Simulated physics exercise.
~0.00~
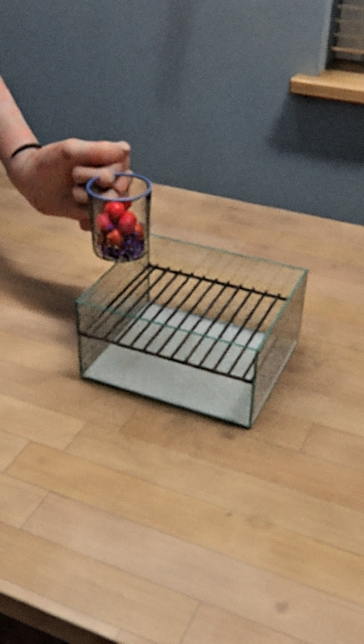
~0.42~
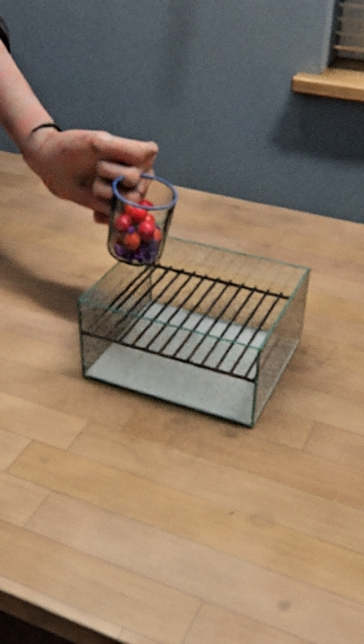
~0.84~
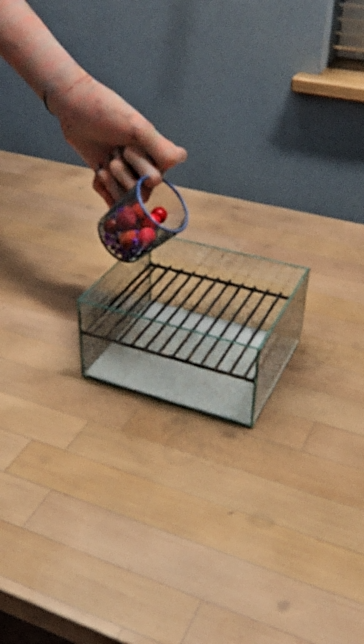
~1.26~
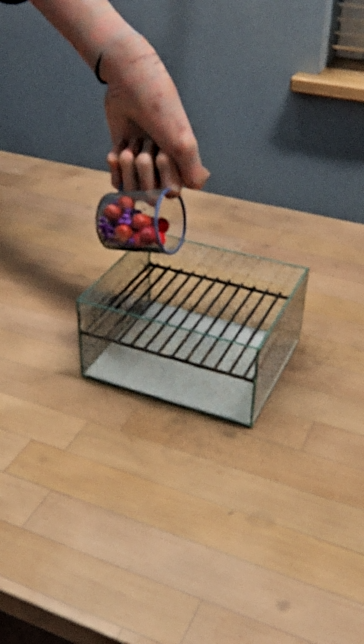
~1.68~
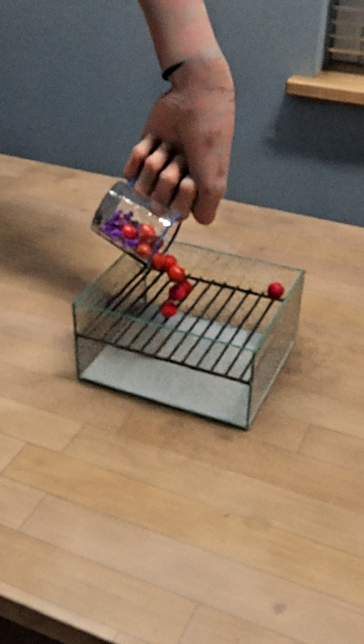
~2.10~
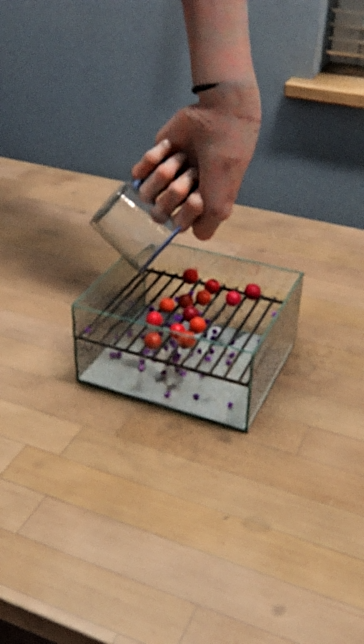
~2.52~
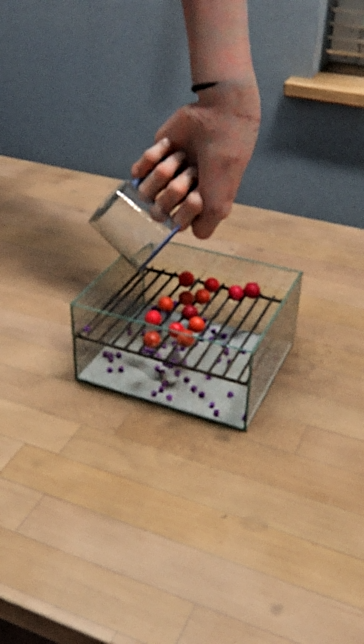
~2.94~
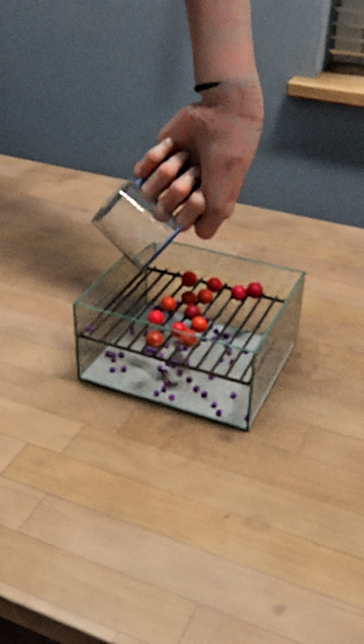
A hand tips a cup, and red balls stay on the rack while purple bits fall through.
